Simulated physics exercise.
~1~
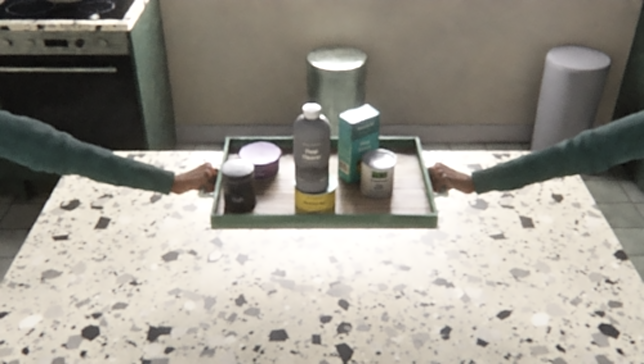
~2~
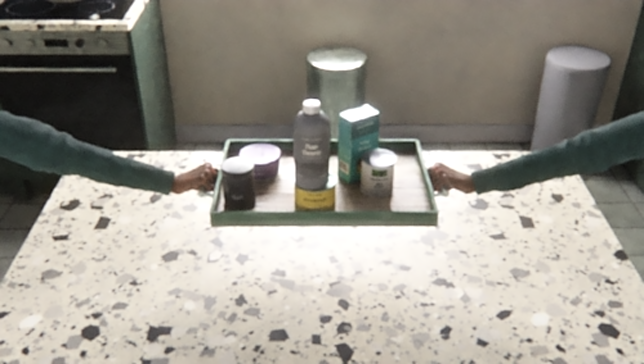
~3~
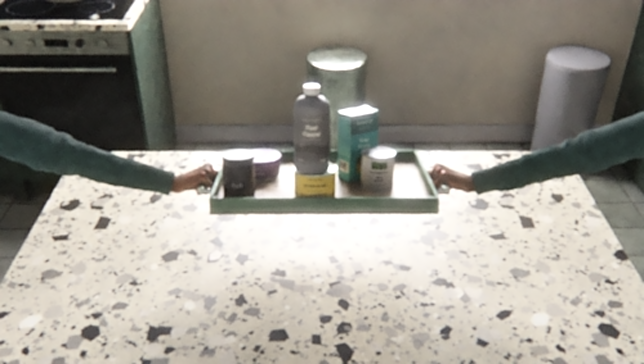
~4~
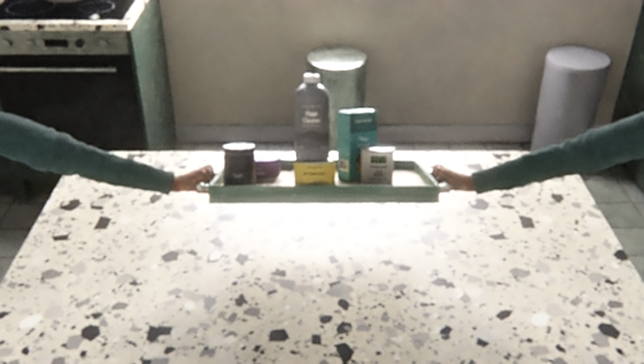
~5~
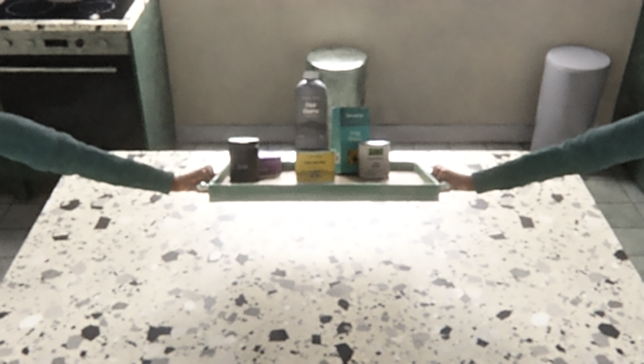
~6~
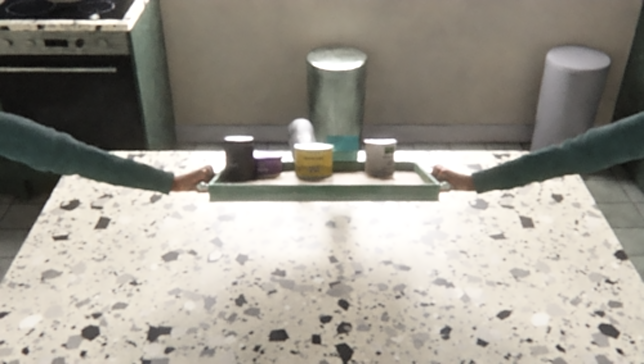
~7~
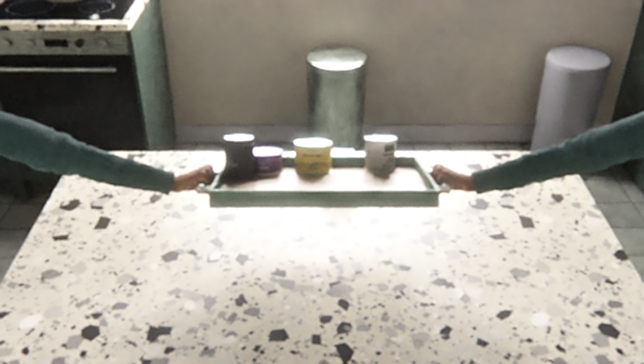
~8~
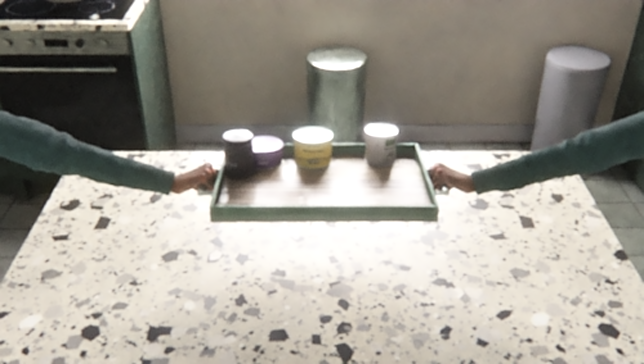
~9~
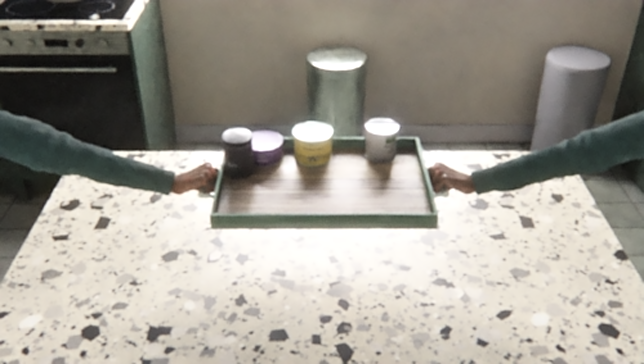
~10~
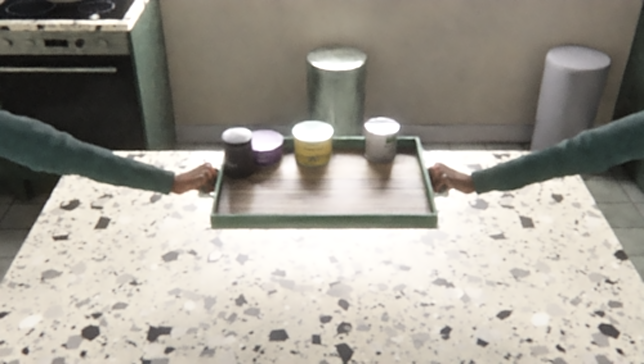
A green-rimmed tray, gripped at each side by a hand in a dark teal sleeve, carries a grey bottle, a turquoise carton, a black jar, a white tin, and a yellow and a purple tub above a speckled countertop. Its far edge dips steeply, and the load slides away from the viewer. The tall bottle and carton topple over the far rim and drop out of sight. The hands then level the tray again. The jar, both tubs and the tin end up lined along the far side, still standing, with the rest of the tray bare.
